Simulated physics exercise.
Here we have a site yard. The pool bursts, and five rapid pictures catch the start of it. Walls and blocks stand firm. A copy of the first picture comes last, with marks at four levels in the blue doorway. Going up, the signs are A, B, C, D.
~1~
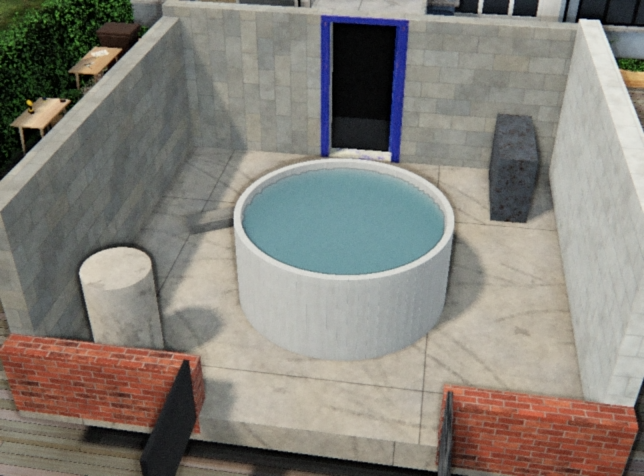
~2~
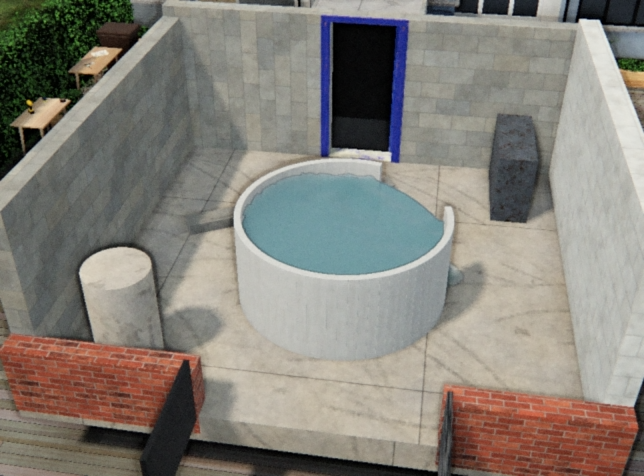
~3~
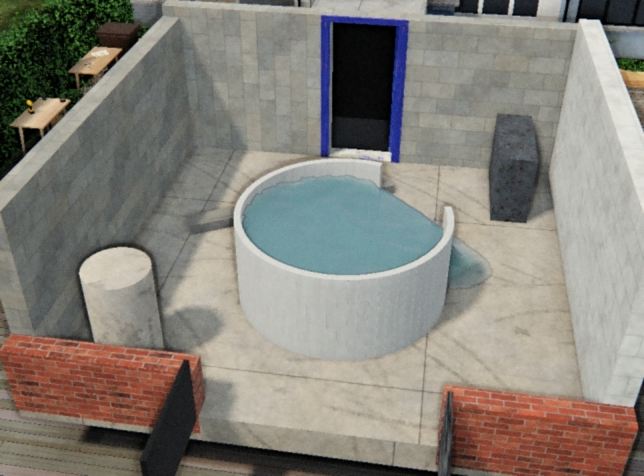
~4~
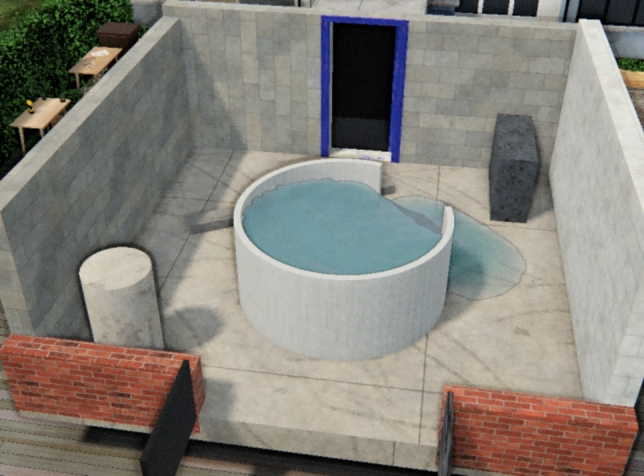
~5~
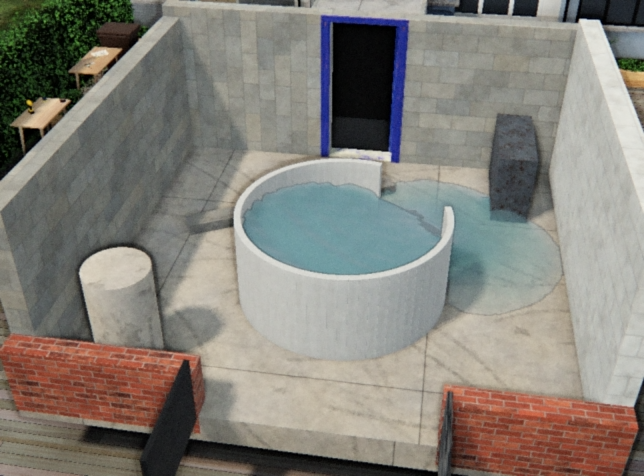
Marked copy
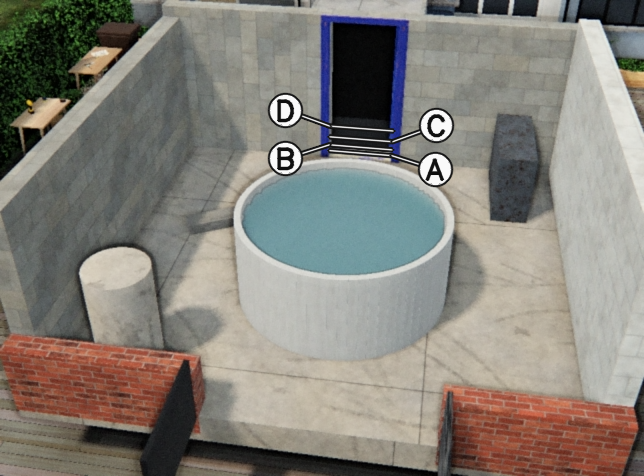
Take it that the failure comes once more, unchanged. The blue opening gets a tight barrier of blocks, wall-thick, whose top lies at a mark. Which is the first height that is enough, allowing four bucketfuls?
B is the one.
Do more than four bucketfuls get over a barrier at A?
Yes, it does.
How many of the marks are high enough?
Three of them.
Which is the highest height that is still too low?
That would be A.
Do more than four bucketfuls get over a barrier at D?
No, that is safe.
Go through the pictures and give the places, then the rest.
Water in the pool at rest, its middle at (344, 218); foot of the blue doorway at (360, 159); open gate at (320, 366).
Water covers 2 % of the ground, its front hidden from here.
Water covers 5 % of the ground and shows as far out as (477, 277).
Water covers 11 % of the ground and shows as far out as (514, 261).
Water covers 20 % of the ground and shows as far out as (441, 185).
On the marked copy, A at (360, 153); B at (360, 147); C at (360, 139); D at (361, 128); from the bottom up A, B, C, D.
With A, about 8 bucketfuls get in.
With B, a splash gets over, under a bucket.
With C, nothing gets over.
With D, nothing gets over.
